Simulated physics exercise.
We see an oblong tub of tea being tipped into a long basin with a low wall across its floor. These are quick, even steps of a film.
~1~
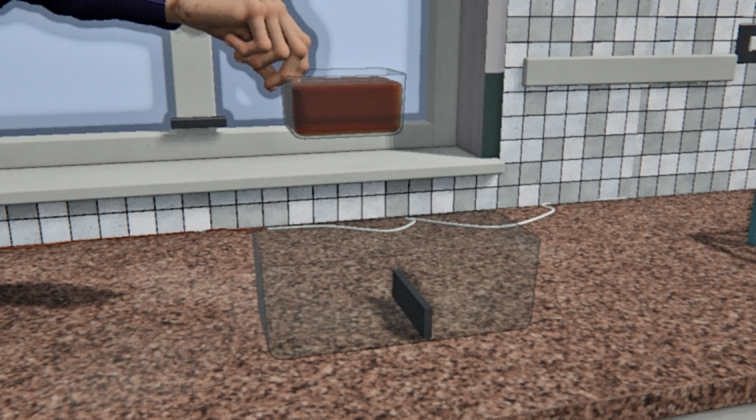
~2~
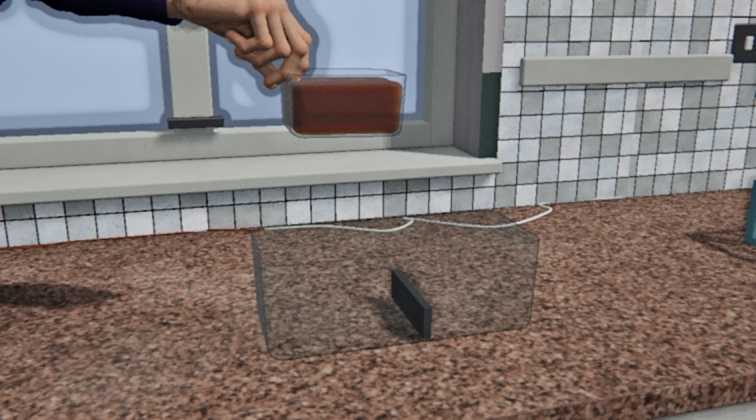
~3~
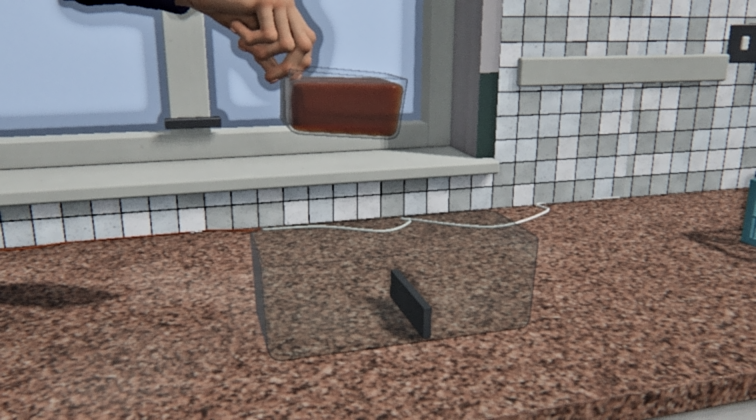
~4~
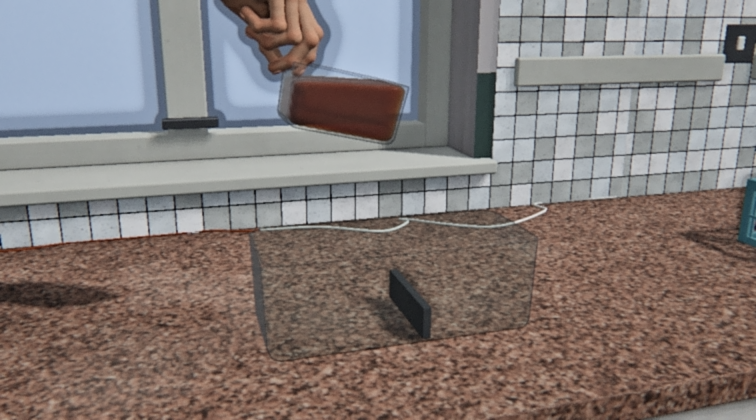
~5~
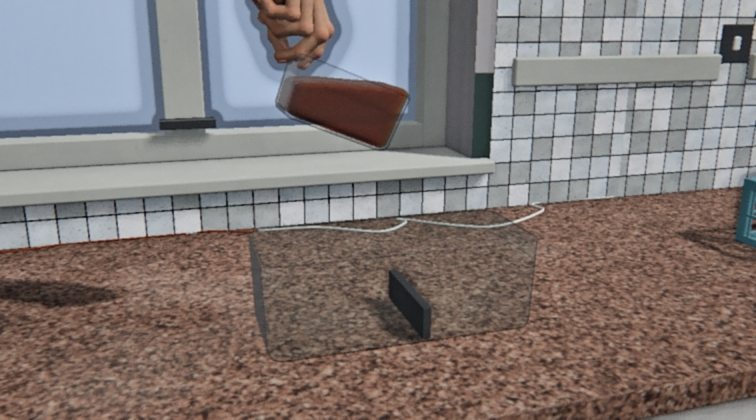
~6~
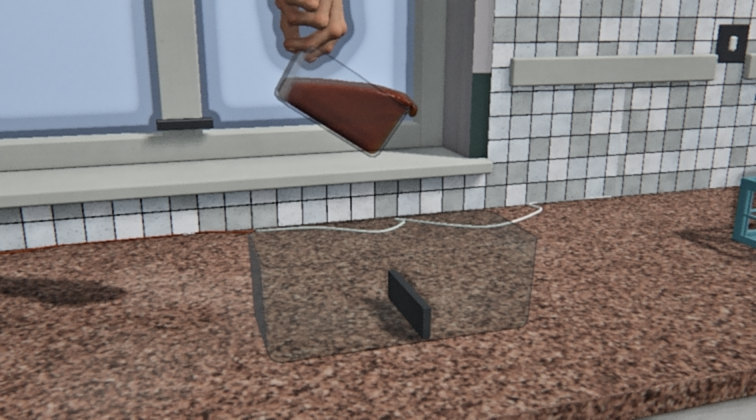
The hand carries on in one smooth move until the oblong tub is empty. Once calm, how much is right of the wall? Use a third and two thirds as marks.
The share right of the wall is above two thirds.
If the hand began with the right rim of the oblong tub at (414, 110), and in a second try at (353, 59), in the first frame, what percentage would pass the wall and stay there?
In turn 80 and 50 in a hundred.
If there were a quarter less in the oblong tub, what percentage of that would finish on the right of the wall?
About 70 per cent.
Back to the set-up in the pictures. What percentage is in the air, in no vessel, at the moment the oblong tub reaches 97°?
It comes to 50 per cent or so.
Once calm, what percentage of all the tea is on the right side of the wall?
Close to 75 per cent.
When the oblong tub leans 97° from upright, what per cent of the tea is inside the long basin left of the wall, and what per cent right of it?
The left part 0 per cent, the right part 35.
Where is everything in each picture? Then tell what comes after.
It leans 0°; its right rim is at (397, 73); the tea meets the walls at (286, 83) and (393, 81); the long basin's rim runs from (257, 248) to (518, 226); the wall's top is at (411, 289), in the first frame.
It leans 2°; its right rim is at (396, 74); the tea meets the walls at (286, 82) and (393, 81), in the second frame.
It leans 6°; its right rim is at (397, 78); the tea meets the walls at (286, 81) and (394, 82), in the third frame.
It leans 13°; its right rim is at (399, 86); the tea meets the walls at (288, 80) and (396, 84), in the fourth frame.
It leans 22°; its right rim is at (399, 96); the tea meets the walls at (288, 81) and (396, 89); 2 per cent is over the edge, in the fifth frame.
It leans 33°; its right rim is at (398, 108); the tea meets the walls at (285, 82) and (390, 98); 8 per cent is over the edge, in the sixth frame.
A moment on, the tilt is 97° and 16 per cent is still to pour, 0 is left of the wall and 33 right of it.
Next, the tilt is 110° and 2 per cent is still to pour, 13 is left of the wall and 76 right of it.
Then the tilt is 110° and 0 per cent is still to pour, 21 is left of the wall and 75 right of it.
Later the tilt is 110° and 0 per cent is still to pour, 21 is left of the wall and 75 right of it.
At rest 21 per cent lies left of the wall, 75 right of it and 3 outside.
